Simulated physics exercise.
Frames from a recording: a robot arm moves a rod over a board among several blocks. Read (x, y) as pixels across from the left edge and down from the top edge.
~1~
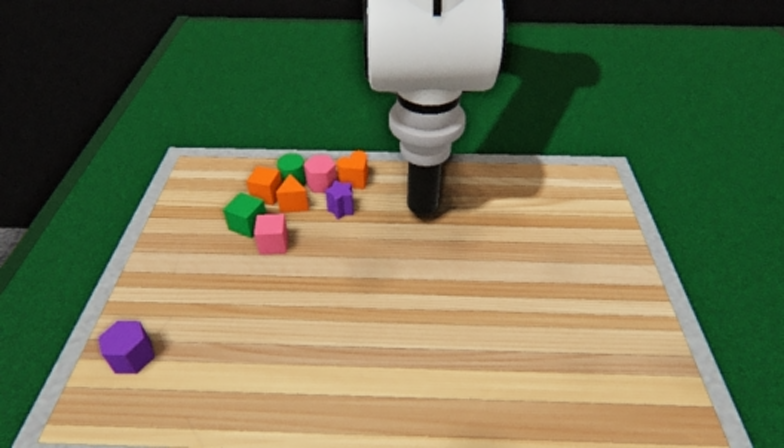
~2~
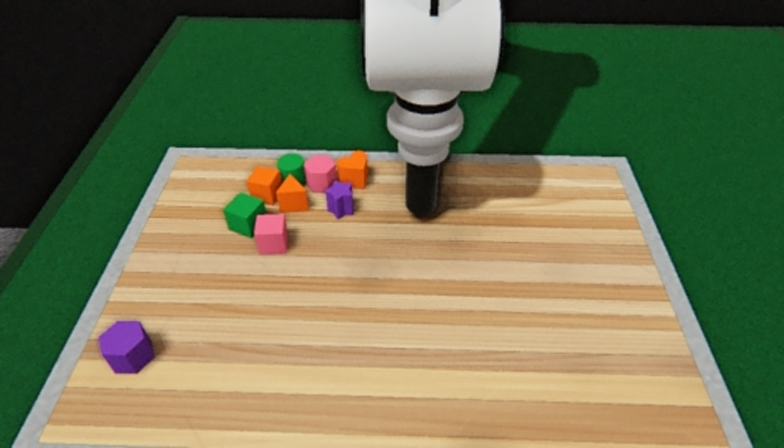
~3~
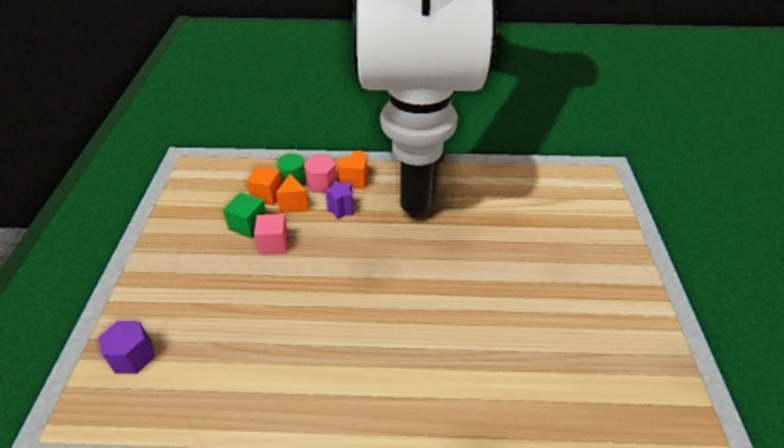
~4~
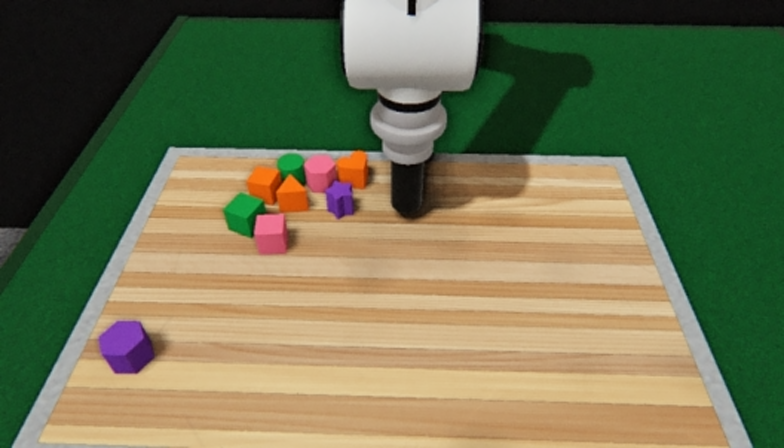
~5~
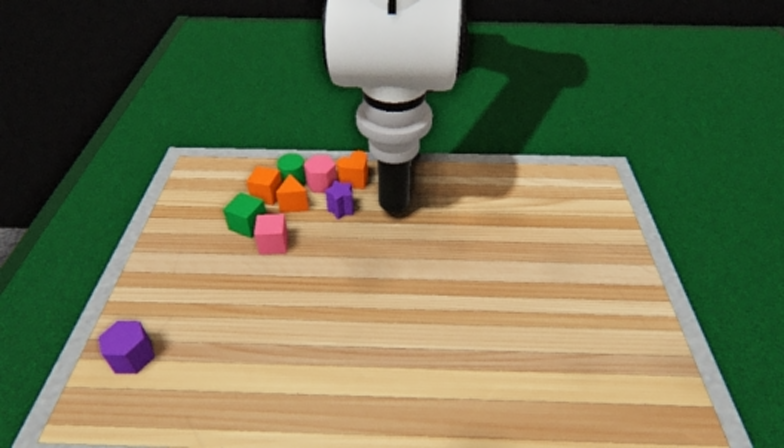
A robot arm sliding its black rod slowly left across a striped wooden board toward small coloured blocks, which stay still.
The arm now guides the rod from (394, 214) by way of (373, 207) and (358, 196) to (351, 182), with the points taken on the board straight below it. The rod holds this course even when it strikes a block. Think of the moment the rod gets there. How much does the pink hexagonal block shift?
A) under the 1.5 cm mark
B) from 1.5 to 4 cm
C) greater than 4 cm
The one that fits is A, under the 1.5 cm mark.
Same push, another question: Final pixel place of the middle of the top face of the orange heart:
At roughly (350, 146).
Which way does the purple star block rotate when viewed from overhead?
It makes a counterclockwise turn.
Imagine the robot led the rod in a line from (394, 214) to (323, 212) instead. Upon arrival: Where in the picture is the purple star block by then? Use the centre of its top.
Somewhere near (296, 187).
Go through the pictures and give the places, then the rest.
Rod's lower end at (422, 206); pink hexagonal block at (320, 164); purple star block at (340, 189); orange heart at (354, 160), in the first frame.
Rod at (420, 206); blocks still, in the second frame.
Rod at (415, 205); blocks still, in the third frame.
Rod at (406, 204); blocks still, in the fourth frame.
Rod at (394, 203); pink hexagonal block at (320, 164); purple star block at (340, 189); orange heart at (354, 160), in the fifth frame.
The first path, step by step. Halfway along, rod at (363, 190); purple star block at (338, 188), turned 15° anticlockwise.
At the end, rod at (350, 171); pink hexagonal block still; purple star block at (337, 187), turned 35° anticlockwise; orange heart at (350, 146).
